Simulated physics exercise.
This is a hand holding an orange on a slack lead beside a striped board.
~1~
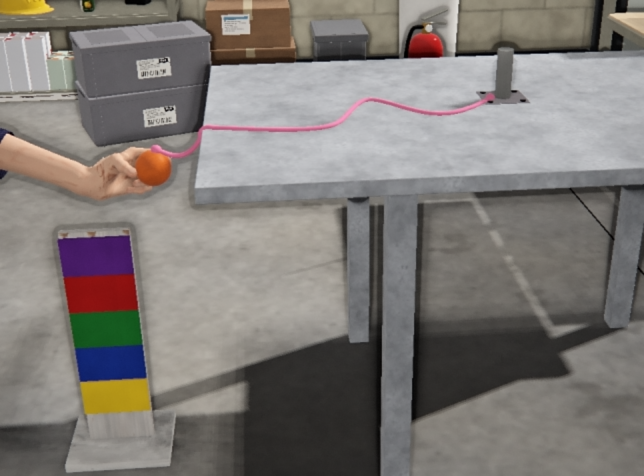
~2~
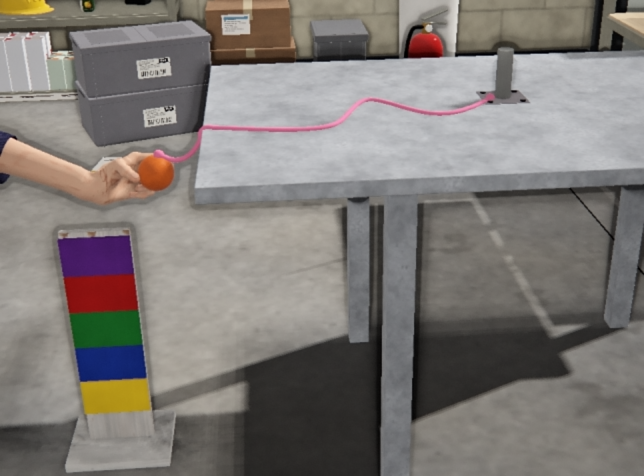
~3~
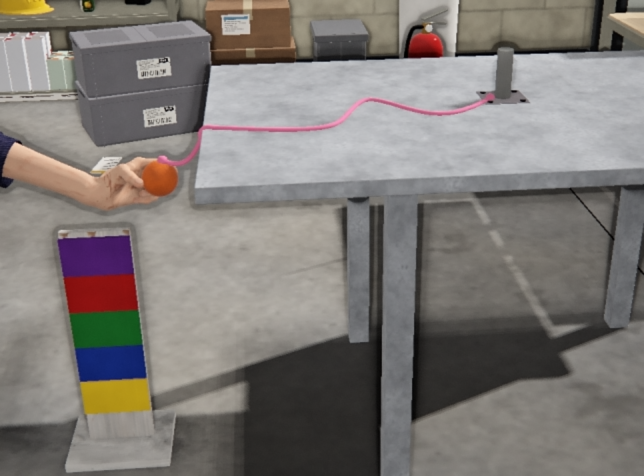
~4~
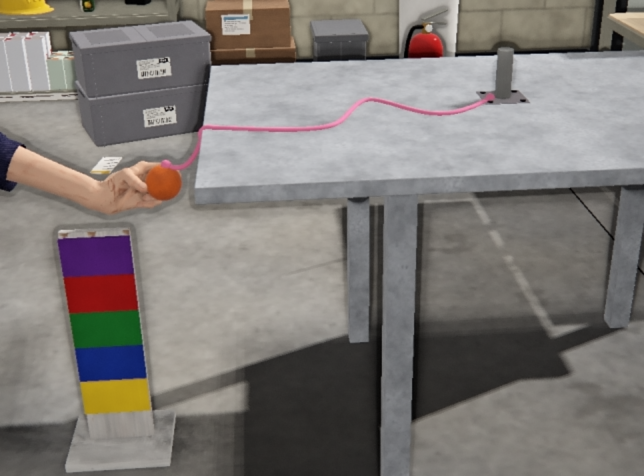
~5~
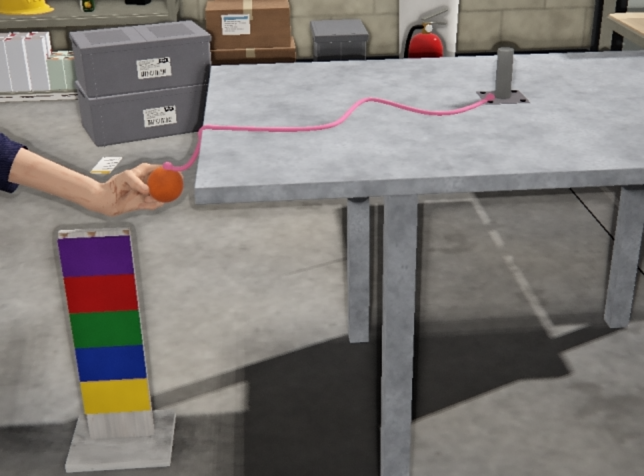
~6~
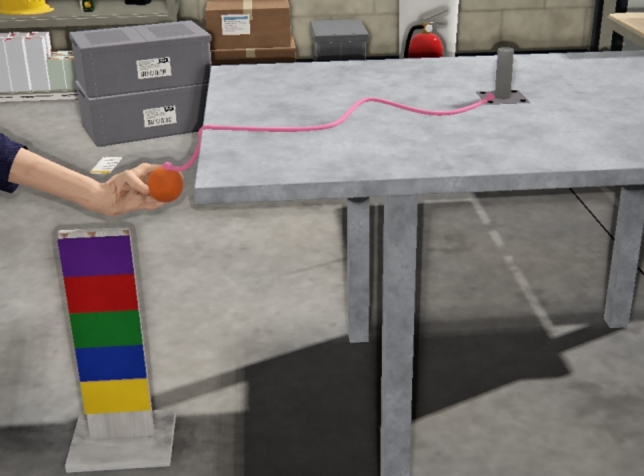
A hand holding an orange ball on a slack pink cord beside a gray table moved slightly down and to the right above a striped board, then stayed still.
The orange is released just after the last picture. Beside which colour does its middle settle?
The red one.
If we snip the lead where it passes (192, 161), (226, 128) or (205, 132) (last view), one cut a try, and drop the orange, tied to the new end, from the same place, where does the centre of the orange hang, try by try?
Try by try, around (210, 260), (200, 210) and (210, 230).
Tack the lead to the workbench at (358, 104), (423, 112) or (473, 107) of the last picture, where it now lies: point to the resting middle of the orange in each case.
About (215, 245), (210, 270) and (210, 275).
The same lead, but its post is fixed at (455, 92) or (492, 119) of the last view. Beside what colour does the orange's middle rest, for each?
In that order: Green; green.
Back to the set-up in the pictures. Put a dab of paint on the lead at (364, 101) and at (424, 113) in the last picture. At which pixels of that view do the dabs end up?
Near (326, 111) and (399, 105).
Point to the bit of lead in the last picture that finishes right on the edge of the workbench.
At (293, 130), roughly.
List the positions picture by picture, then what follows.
The first picture shows orange (153, 168); purple (96, 258); red (101, 295); green (106, 330); blue (111, 364); yellow (115, 397).
The second picture shows orange (156, 173); lead through (472, 108) (404, 108) (354, 108) (312, 129) (227, 128).
The third picture shows orange (160, 178).
The fourth picture shows orange (164, 183); lead through (472, 108) (404, 108) (354, 108) (312, 129) (227, 128).
The fifth picture shows orange (165, 184).
The sixth picture shows orange (165, 184); lead through (472, 108) (404, 108) (354, 108) (312, 129) (227, 128).
Soon after, orange near (203, 273); level with red.
Then, orange near (218, 283); level with red.
At rest, orange near (210, 285); level with red. The lead holds its middle at red.
